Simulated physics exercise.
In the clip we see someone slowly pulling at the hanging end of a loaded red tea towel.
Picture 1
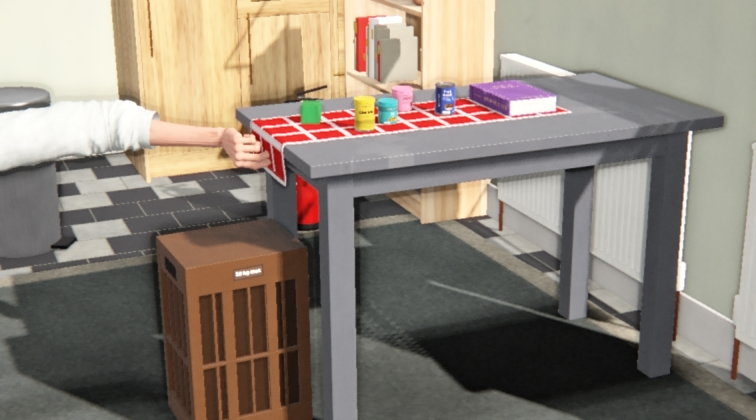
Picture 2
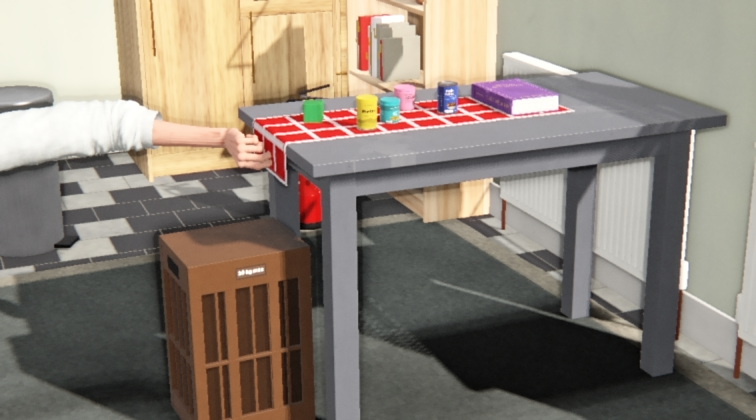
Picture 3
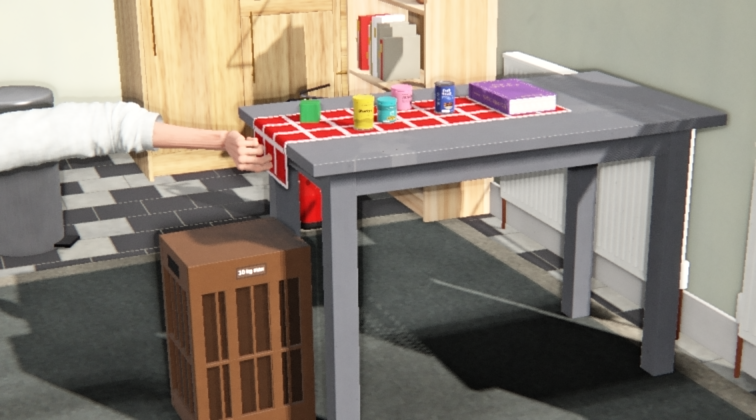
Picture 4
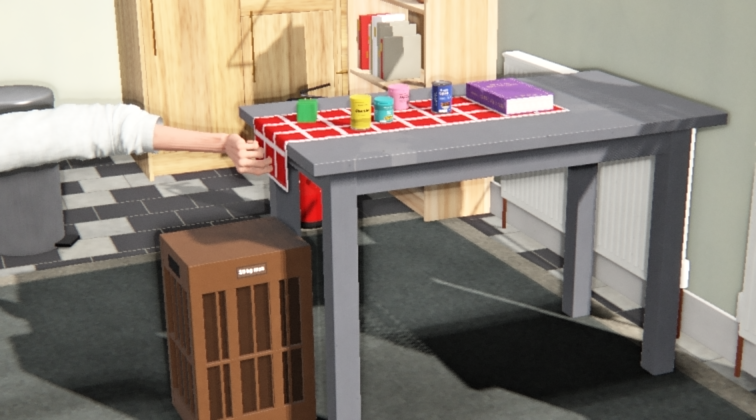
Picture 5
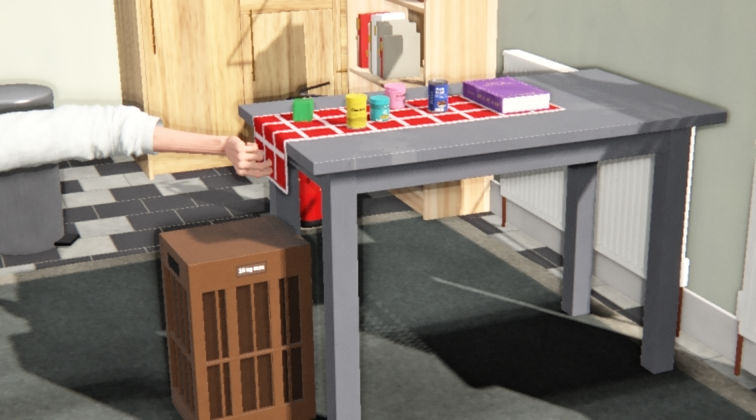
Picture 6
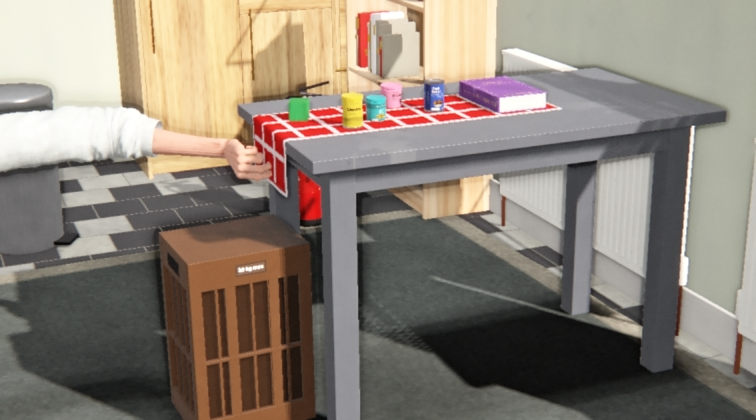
Red checked cloth being pulled slowly leftward over a grey table edge by a hand, carrying small coloured containers and a purple book.
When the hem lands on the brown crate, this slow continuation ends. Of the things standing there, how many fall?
The top is going to lose a single item.
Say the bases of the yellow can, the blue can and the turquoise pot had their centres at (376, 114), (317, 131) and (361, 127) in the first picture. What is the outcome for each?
So the yellow can stays aboard, the blue can leaves the top, and the turquoise pot stays aboard.
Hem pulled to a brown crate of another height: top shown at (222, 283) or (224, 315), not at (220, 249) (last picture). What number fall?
Over the edge: 2, then 3.
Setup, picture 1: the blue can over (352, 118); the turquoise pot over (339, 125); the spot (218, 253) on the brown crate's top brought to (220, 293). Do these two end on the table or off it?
The blue can ends up off the top and the turquoise pot ends up off the top.
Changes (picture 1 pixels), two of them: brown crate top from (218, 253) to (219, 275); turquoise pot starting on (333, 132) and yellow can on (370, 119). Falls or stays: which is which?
First the turquoise pot: It ends off the top. Then the yellow can: It is still up there.
Early on, hem near (270, 220); all still up.
Midway, hem on the crate; green cube gone.
Finally, hem on the crate; green cube gone. Over the edge go one.
